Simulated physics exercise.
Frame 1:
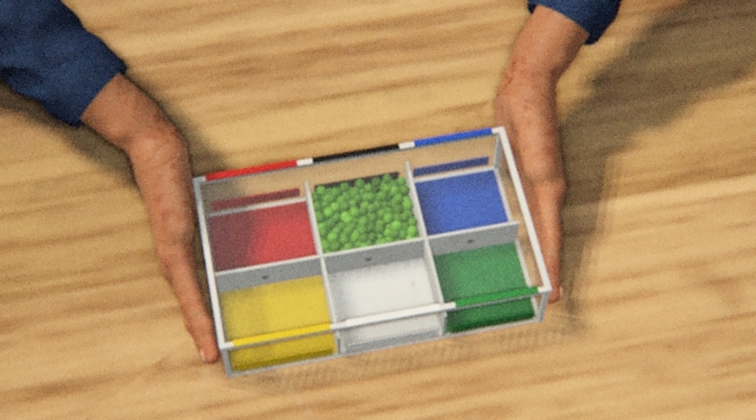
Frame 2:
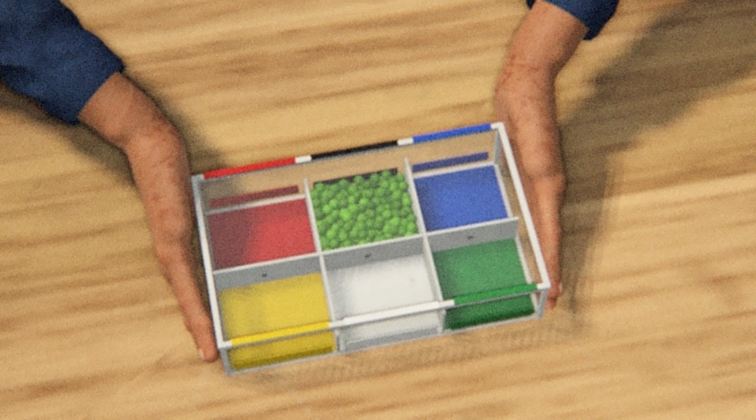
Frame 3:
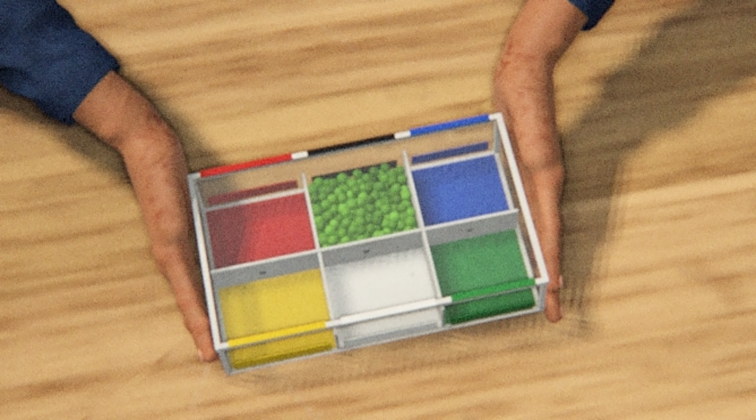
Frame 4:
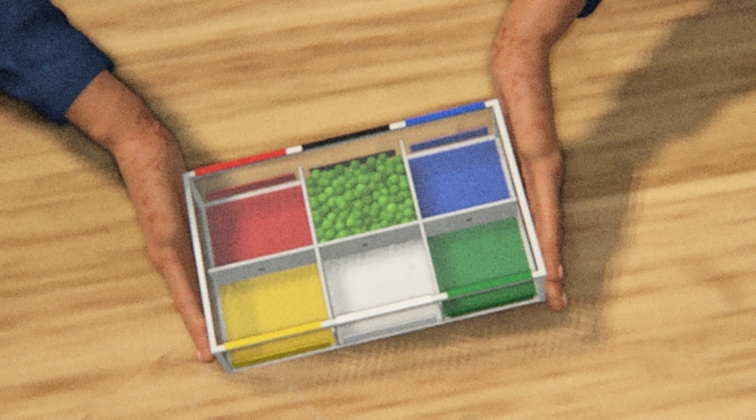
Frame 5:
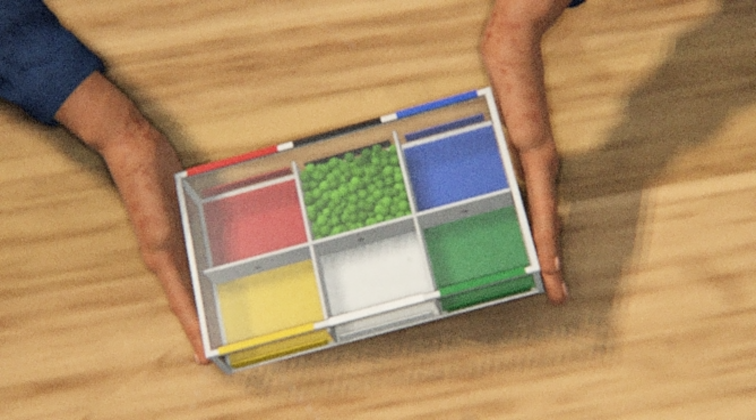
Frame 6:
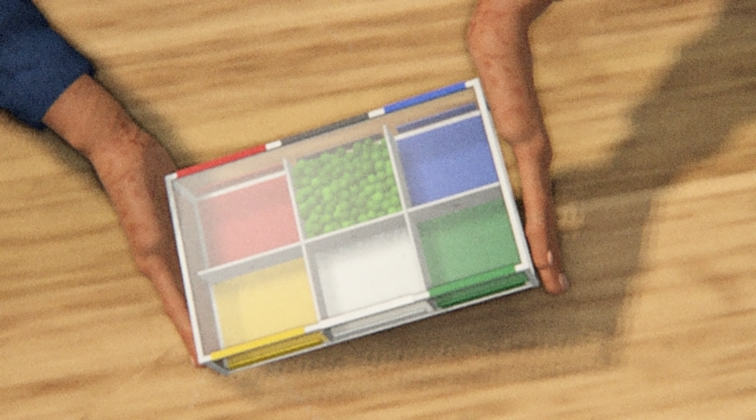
We see two hands holding a clear, lidded box with six coloured compartments above a wooden surface, gradually tilting it so its right side rises, while the small green balls stay gathered in the back middle compartment.
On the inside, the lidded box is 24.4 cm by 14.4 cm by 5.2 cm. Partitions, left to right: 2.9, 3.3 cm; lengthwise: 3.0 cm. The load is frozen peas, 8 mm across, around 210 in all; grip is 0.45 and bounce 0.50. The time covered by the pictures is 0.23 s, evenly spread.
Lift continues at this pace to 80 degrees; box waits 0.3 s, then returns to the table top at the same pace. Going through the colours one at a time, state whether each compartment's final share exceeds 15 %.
Red: Does not clear the bar; blue: Does not clear the bar; green: Does not clear the bar; yellow: Clears the bar; white: Does not clear the bar; black: Clears the bar.
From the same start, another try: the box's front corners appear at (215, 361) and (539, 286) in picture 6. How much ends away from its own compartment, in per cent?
Then around 60 percent would end up out of place.
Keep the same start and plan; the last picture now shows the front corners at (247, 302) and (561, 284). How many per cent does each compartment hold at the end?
Each compartment ends with this per cent: Red 0, blue 25, green 20, yellow 0, white 0 and black 55.
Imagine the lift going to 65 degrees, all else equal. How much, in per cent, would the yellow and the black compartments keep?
The yellow compartment would get 30 per cent and the black one 60 per cent.
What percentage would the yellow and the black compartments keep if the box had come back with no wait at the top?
Result - yellow: 50 %; black: 35 %.
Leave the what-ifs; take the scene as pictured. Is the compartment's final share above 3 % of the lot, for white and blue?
White: False; blue: False.
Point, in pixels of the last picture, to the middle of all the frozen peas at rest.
After settling, the middle sits near (269, 294).
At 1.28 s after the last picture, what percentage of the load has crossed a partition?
Roughly 65 per cent.
Then, 0.77 s after the last picture, tilt 80 degrees; red 10 %, yellow 45 %, black 45 %.
Then, 1.28 s after the last picture, tilt 42 degrees; red 5 %, yellow 60 %, black 35 %.
Then, 1.86 s after the last picture, tilt 0 degrees; red 5 %, yellow 60 %, black 35 %.
In the end, red 5 %, blue 0 %, green 0 %, yellow 60 %, white 0 %, black 30 %.
